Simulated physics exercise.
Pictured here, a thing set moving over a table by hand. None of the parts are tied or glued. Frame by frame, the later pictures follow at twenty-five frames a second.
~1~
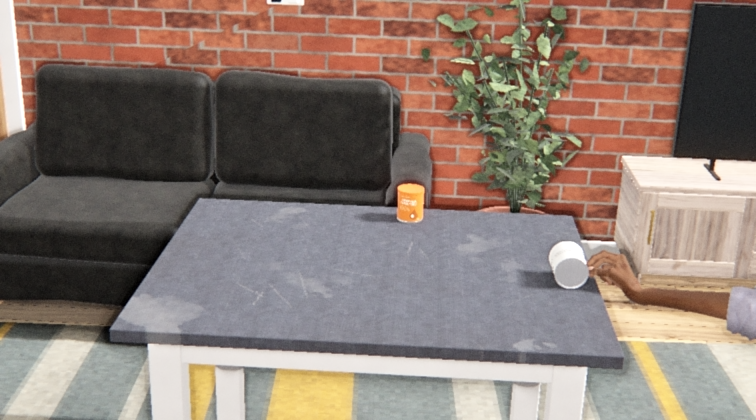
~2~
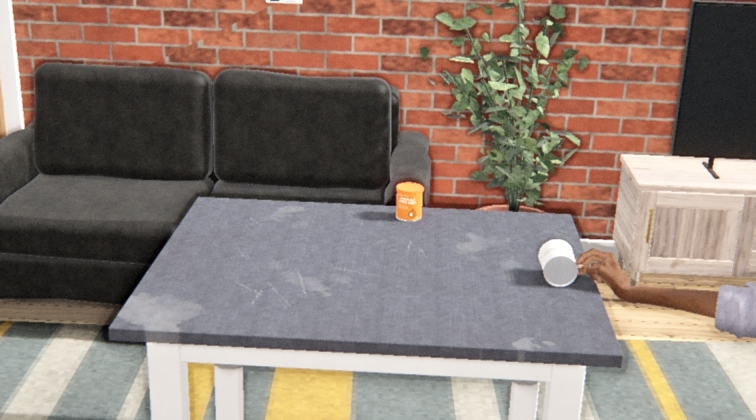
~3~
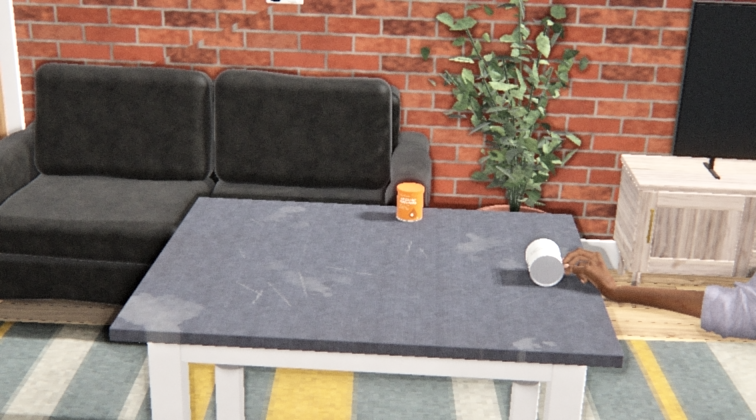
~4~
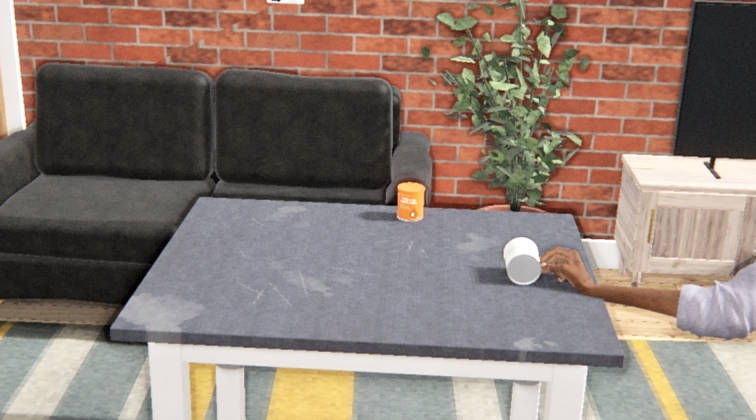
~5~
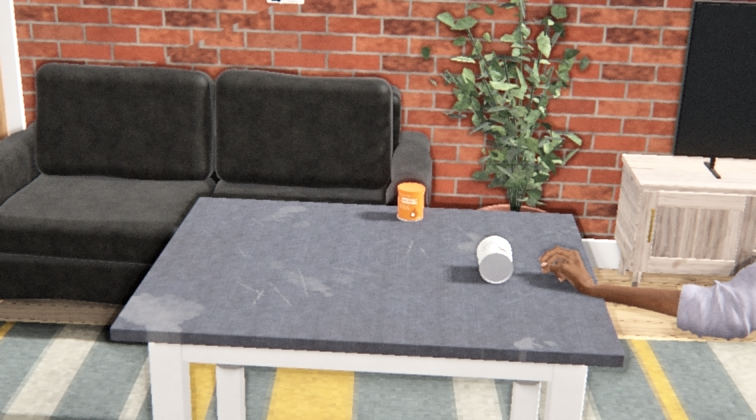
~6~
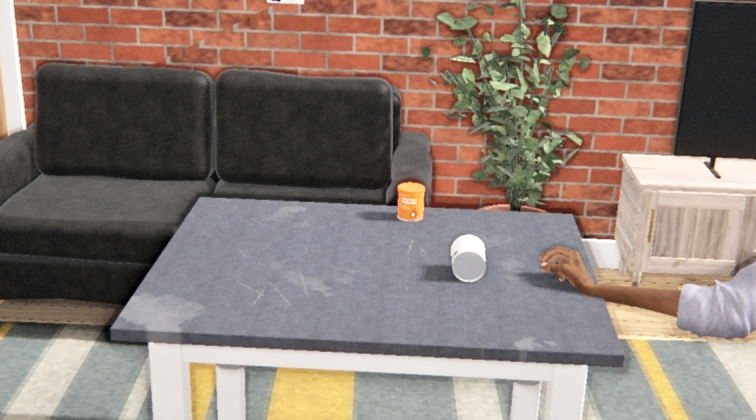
In a living room with a dark sofa and brick wall, a hand pushes a white tin lying on its side leftward across a gray table, then stays back as the tin rolls on past an orange container.
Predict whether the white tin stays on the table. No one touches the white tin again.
I expect it will be clear of the table.
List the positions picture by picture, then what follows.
In the first frame, under the hand; white tin (569, 265).
In the second frame, under the hand; white tin (558, 263).
In the third frame, under the hand; white tin (545, 263).
In the fourth frame, white tin (522, 261).
In the fifth frame, white tin (495, 260) moved about its own width.
In the sixth frame, white tin (468, 259) moved about its own width.
Then, 0.20 s later than the last frame, white tin moved well along near (340, 252).
Then, 0.50 s later than the last frame, white tin moved well along near (169, 245).
Then, 0.70 s later than the last frame, white tin now off the table.
Then, 1.00 s later than the last frame, things are still on the move.
When it is over, off the table, white tin.
